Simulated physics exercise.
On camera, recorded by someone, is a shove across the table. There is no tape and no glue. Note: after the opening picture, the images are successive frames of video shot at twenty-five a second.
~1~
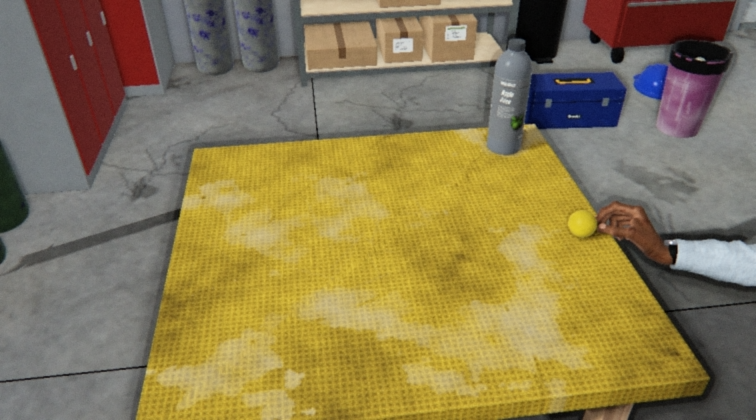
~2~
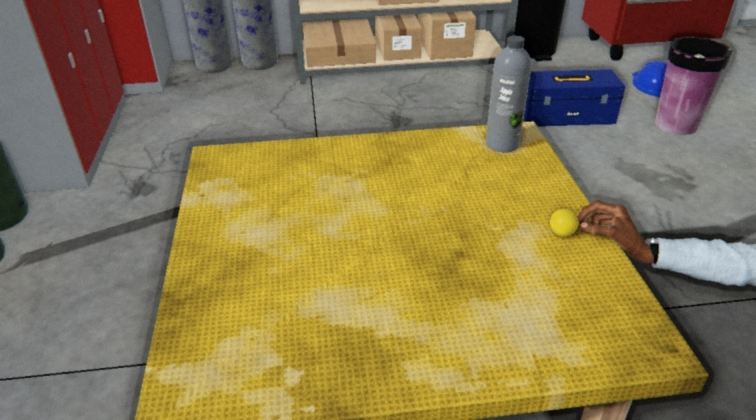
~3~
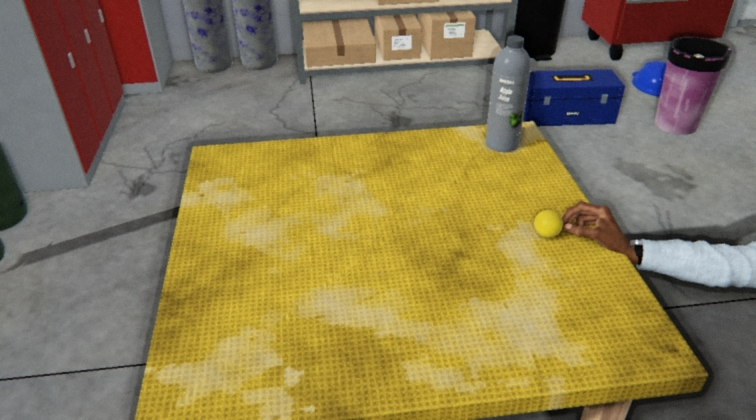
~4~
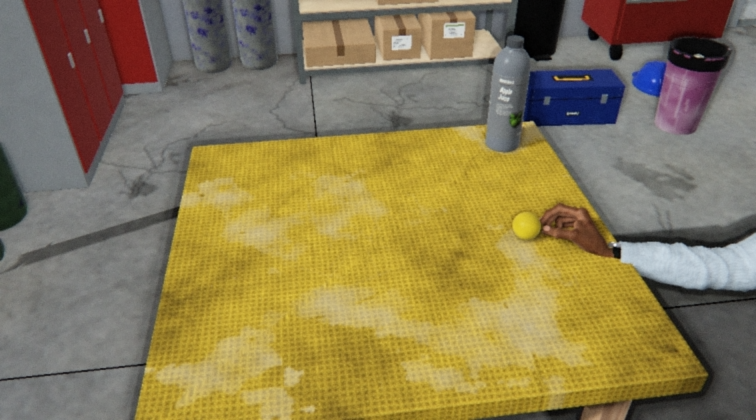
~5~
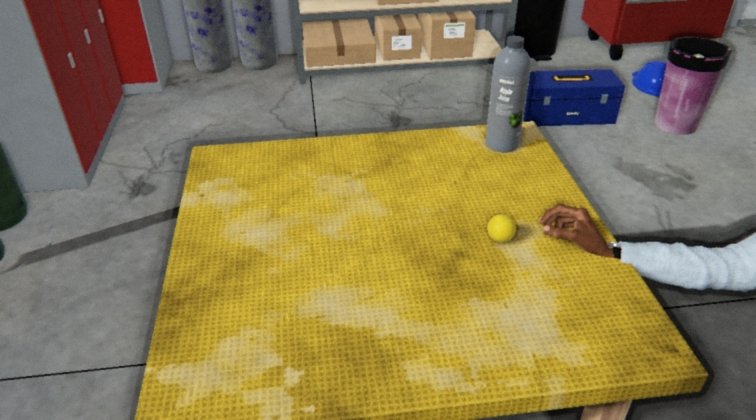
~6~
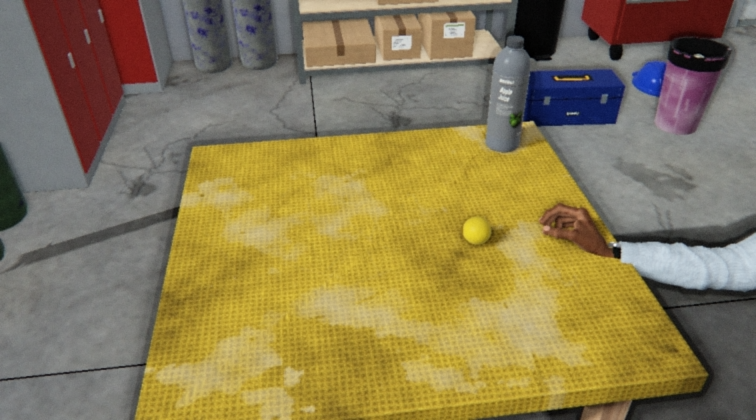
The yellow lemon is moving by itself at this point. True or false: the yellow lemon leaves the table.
True.
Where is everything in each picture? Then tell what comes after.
The first frame shows under the hand; yellow lemon (582, 224).
The second frame shows under the hand; yellow lemon (564, 223).
The third frame shows under the hand; yellow lemon (548, 224).
The fourth frame shows yellow lemon (526, 226).
The fifth frame shows yellow lemon (501, 228) displaced about its own width.
The sixth frame shows yellow lemon (477, 231) displaced well along.
Then, 0.40 s past the last view, yellow lemon displaced well along near (252, 251).
Then, 0.80 s past the last view, yellow lemon now off the table.
Finally, off the table, yellow lemon.
